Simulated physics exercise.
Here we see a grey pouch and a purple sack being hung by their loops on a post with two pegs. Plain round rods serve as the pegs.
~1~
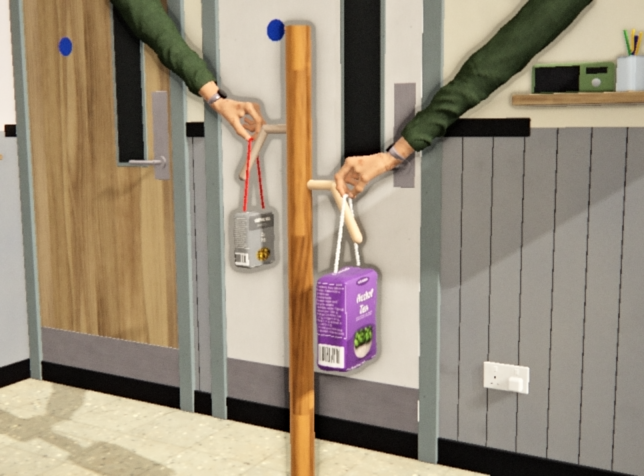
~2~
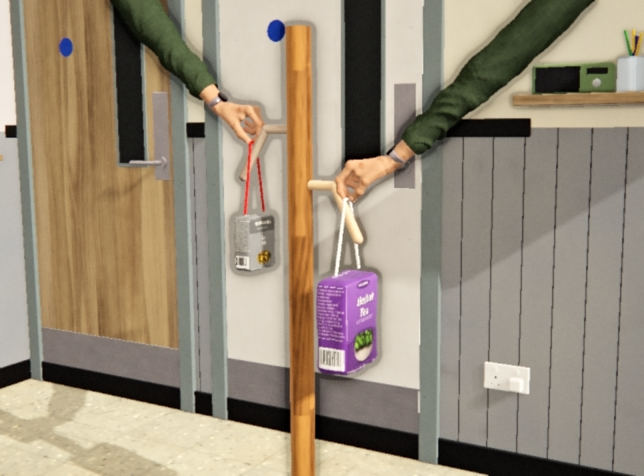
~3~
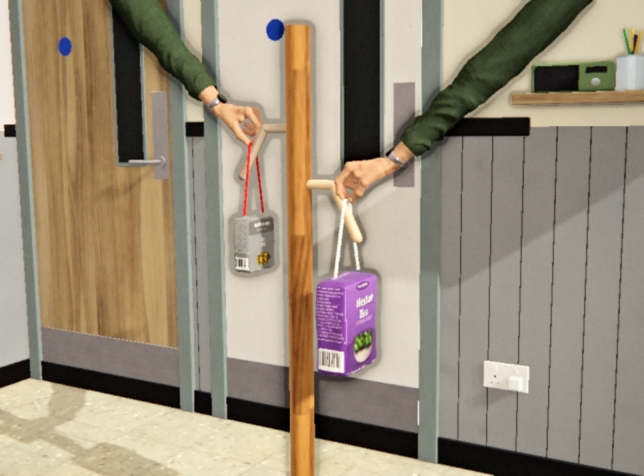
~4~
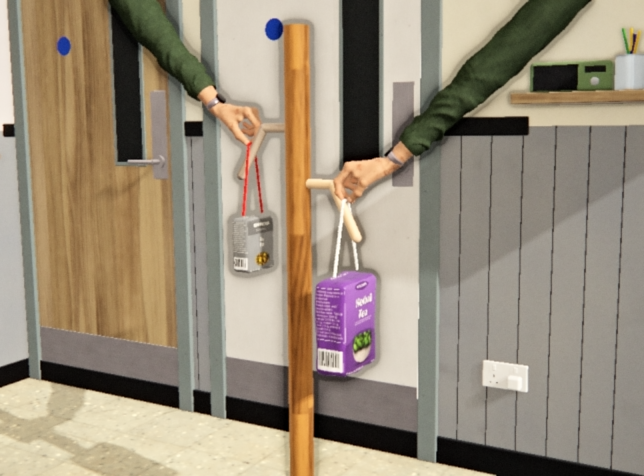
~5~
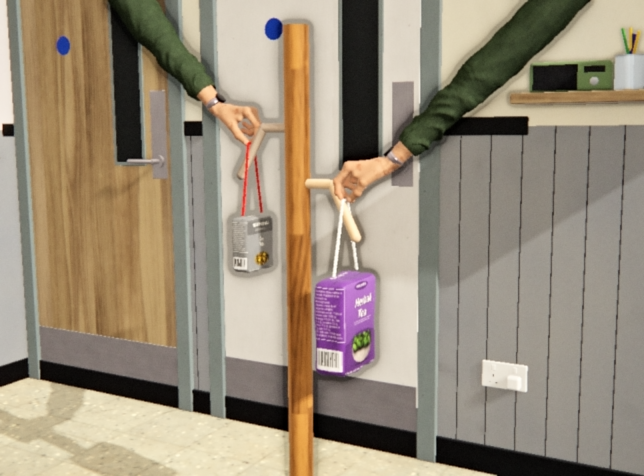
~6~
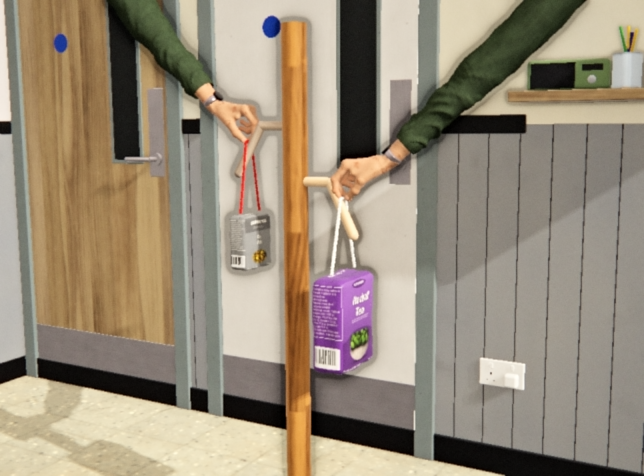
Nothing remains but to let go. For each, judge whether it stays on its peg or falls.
The grey pouch falls, the purple sack falls.
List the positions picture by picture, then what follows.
In the first picture, grey pouch (255, 239); purple sack (347, 318); left peg tip (243, 176); right peg tip (357, 239).
In the second picture, grey pouch (255, 242); purple sack (348, 321).
In the third picture, grey pouch (254, 243); purple sack (347, 323).
In the fourth picture, grey pouch (253, 243); purple sack (346, 323).
In the fifth picture, grey pouch (253, 243); purple sack (346, 323).
In the sixth picture, grey pouch (251, 241); purple sack (343, 320); left peg tip (239, 173), sloping steeply down; right peg tip (353, 236), sloping steeply down.
Then, 0.44 s on from there, grey pouch on the floor; purple sack on the floor.
In the end, grey pouch on the floor; purple sack on the floor. The grey pouch drops to the floor and the purple sack comes down.
